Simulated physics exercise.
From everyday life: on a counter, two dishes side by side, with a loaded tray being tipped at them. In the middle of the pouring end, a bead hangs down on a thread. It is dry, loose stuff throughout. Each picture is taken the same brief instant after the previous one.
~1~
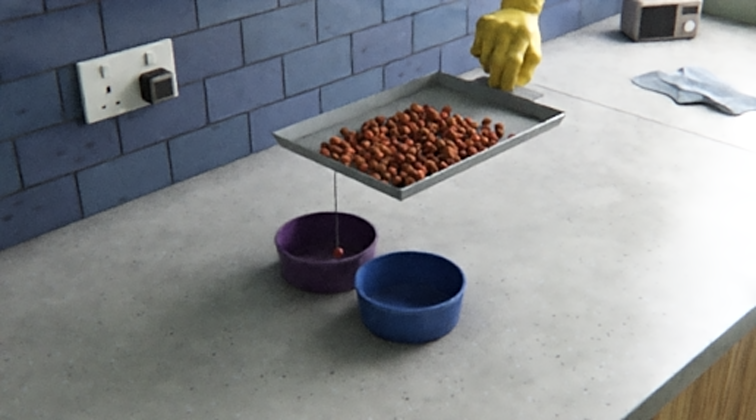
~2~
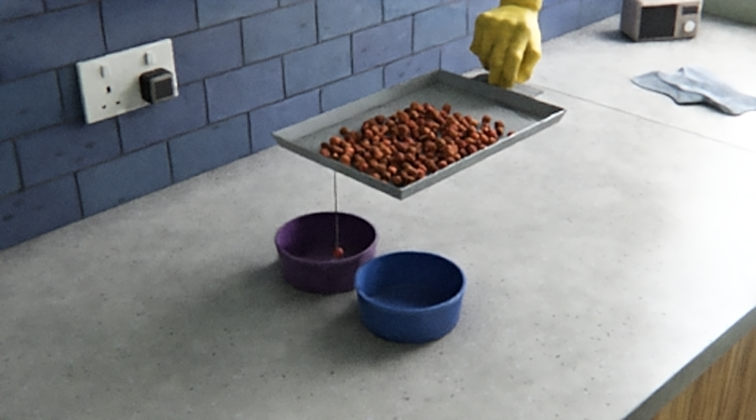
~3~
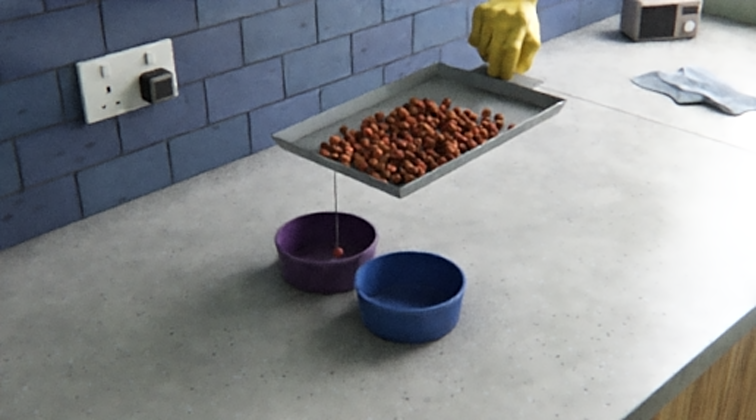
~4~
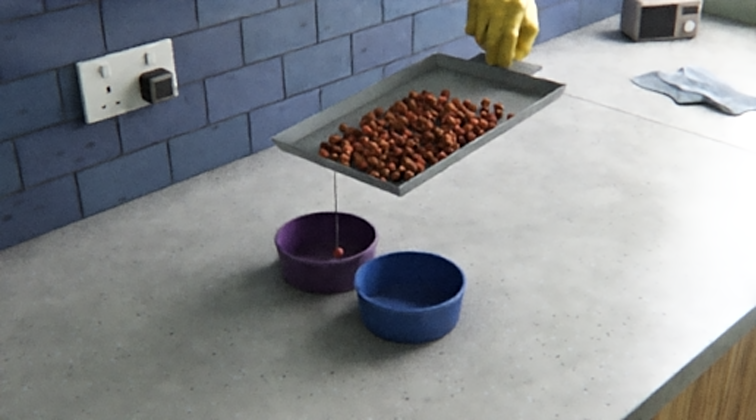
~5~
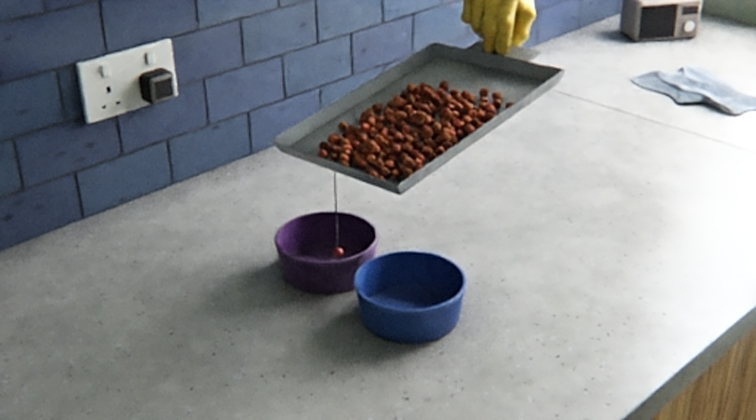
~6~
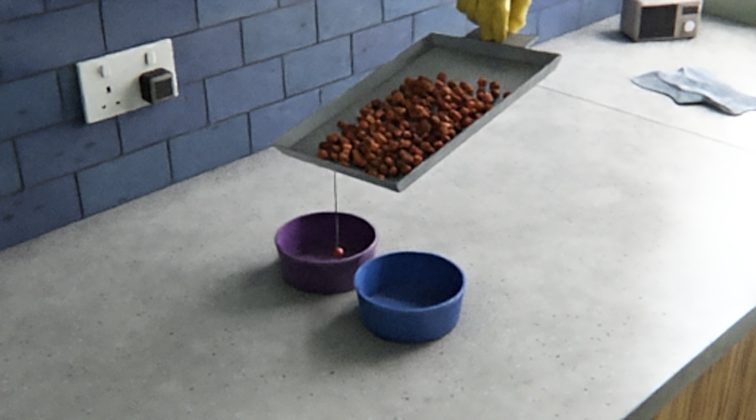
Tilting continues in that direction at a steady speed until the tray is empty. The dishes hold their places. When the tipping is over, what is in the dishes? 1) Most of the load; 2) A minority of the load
A minority of the load (2).
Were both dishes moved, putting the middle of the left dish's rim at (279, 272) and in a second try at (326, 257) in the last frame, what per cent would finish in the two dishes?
Roughly 60% first, roughly 40% second.
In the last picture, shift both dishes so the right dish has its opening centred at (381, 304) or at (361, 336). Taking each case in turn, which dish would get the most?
Well, first the dish at left, then the dish at left.
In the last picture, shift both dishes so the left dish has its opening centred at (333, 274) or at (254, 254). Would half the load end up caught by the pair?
Earlier try a minority share, later try a majority share.
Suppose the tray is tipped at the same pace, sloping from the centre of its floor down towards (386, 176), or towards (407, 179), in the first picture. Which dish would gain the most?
Well, the one to the right comes out on top first, then the one to the right.
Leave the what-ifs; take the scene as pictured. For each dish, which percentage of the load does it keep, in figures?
Per hundred pieces: Left dish roughly 20, right dish roughly 0.
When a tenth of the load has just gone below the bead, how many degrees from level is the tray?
I'd say it is tilted about 95°.
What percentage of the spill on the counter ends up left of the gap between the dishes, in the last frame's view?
That comes to about 100 per cent of the pieces.
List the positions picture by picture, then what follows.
In the first picture, corners of the pouring end at (280, 133) and (401, 186), level; middle of the load at (409, 144), clay pellets; left dish at (289, 268); right dish at (371, 316); bead on its thread at (338, 253).
In the second picture, corners of the pouring end at (280, 133) and (401, 186), level; middle of the load at (409, 143).
In the third picture, corners of the pouring end at (279, 135) and (400, 185), tipped barely, lowest at the left corner; middle of the load at (408, 140).
In the fourth picture, corners of the pouring end at (279, 137) and (399, 183), tipped a little, lowest at the left corner; middle of the load at (407, 135).
In the fifth picture, corners of the pouring end at (278, 139) and (397, 181), tipped a little, lowest at the left corner; middle of the load at (406, 131).
In the sixth picture, corners of the pouring end at (278, 141) and (396, 179), tipped clearly, lowest at the left corner; middle of the load at (405, 126); left dish at (289, 268); right dish at (371, 316).
Soon, tray tipped steeply; nearly all on the tray; a stray few outside both; a stray few in the air.
A while on, tray tipped past a quarter turn; about a quarter on the tray; a small part in the left dish; about a quarter outside both; about half in the air.
Towards the end, tray tipped past a quarter turn; about a quarter in the left dish; most outside both.
Finally, tray tipped past a quarter turn; none in the right dish; about a quarter in the left dish; most outside both.
